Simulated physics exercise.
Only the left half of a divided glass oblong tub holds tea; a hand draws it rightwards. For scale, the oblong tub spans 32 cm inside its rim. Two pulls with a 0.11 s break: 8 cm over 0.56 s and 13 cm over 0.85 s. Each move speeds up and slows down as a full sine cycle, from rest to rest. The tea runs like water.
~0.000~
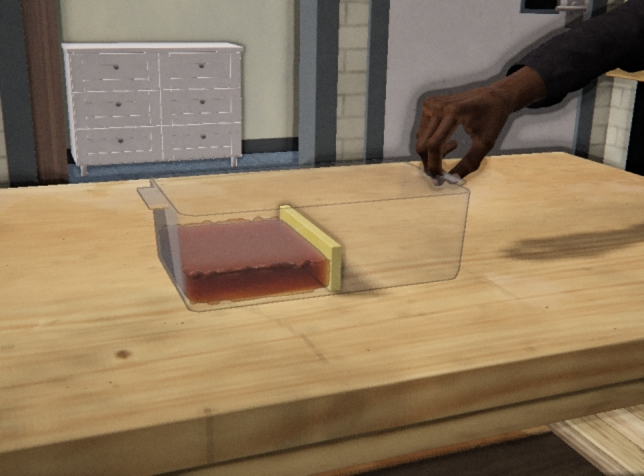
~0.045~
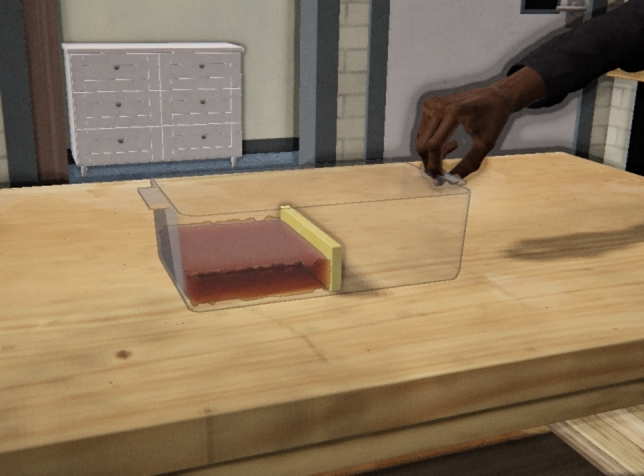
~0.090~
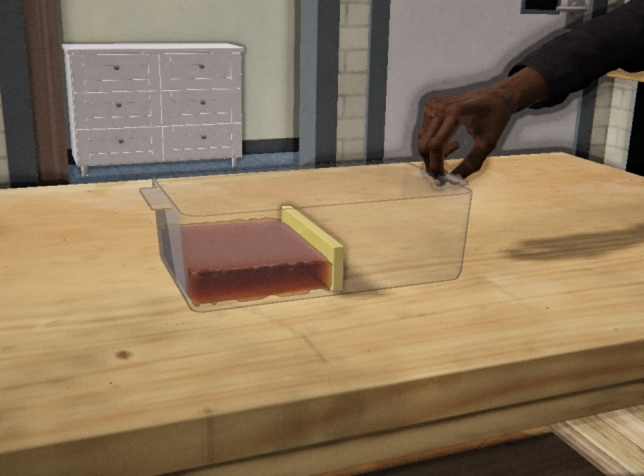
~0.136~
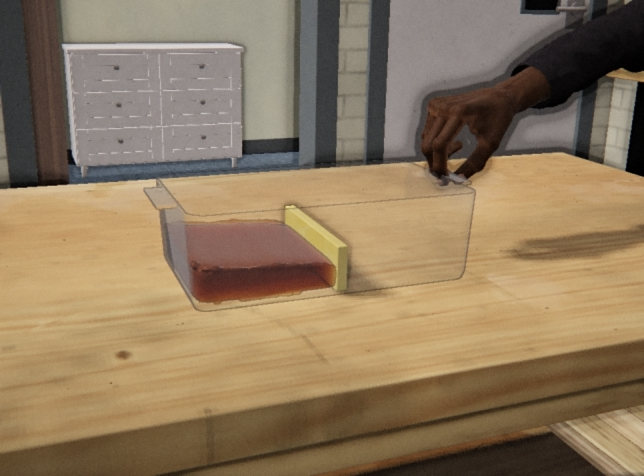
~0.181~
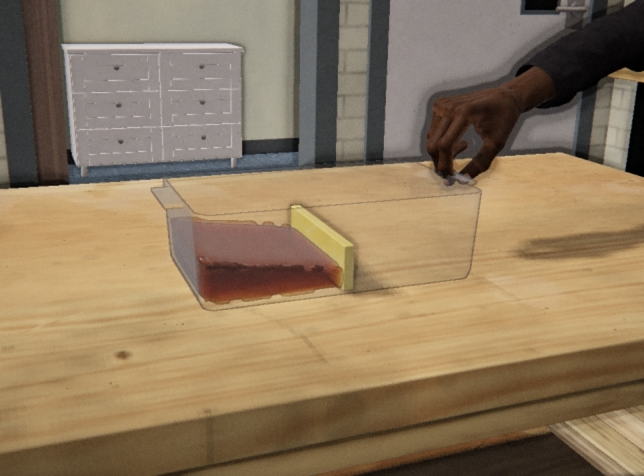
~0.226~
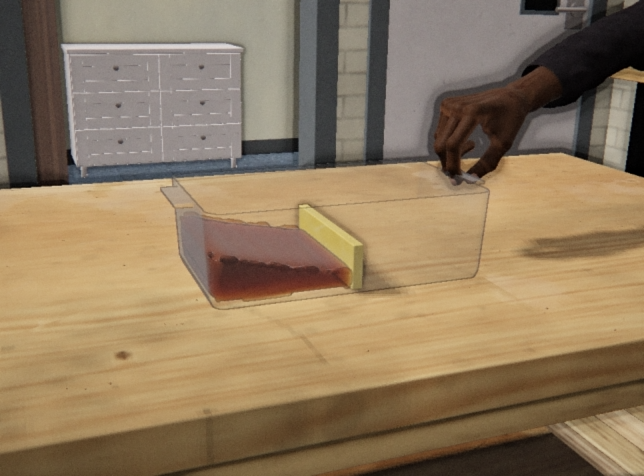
A dark-skinned hand in a dark sleeve grips the right rim of a clear oblong tub on a pale wooden table, seen from slightly above in a room with a white chest of drawers behind. A yellow divider stands across the tub, with reddish-brown tea only on its left. The hand draws the tub slightly rightwards, and the tea's level surface begins sloping, higher at the left, while the camera stays still.
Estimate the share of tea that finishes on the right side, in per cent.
About 12 per cent.
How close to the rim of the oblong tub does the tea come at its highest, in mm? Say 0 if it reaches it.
Some 20 mm.
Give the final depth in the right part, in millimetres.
Some 4 mm deep.
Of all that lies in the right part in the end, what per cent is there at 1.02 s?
Near 80 in a hundred.
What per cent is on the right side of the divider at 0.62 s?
Some 10 per cent.
By 0.62 s it has gone 8 cm; 10 per cent is on the right side and 0 is out of the oblong tub.
By 1.02 s it has gone 12 cm; 10 per cent is on the right side and 0 is out of the oblong tub.
By 1.41 s it has gone 21 cm; 12 per cent is on the right side and 0 is out of the oblong tub.
By 1.81 s it has gone 21 cm; 12 per cent is on the right side and 0 is out of the oblong tub.
At rest 12 per cent is on the right side and 0 is out of the oblong tub.
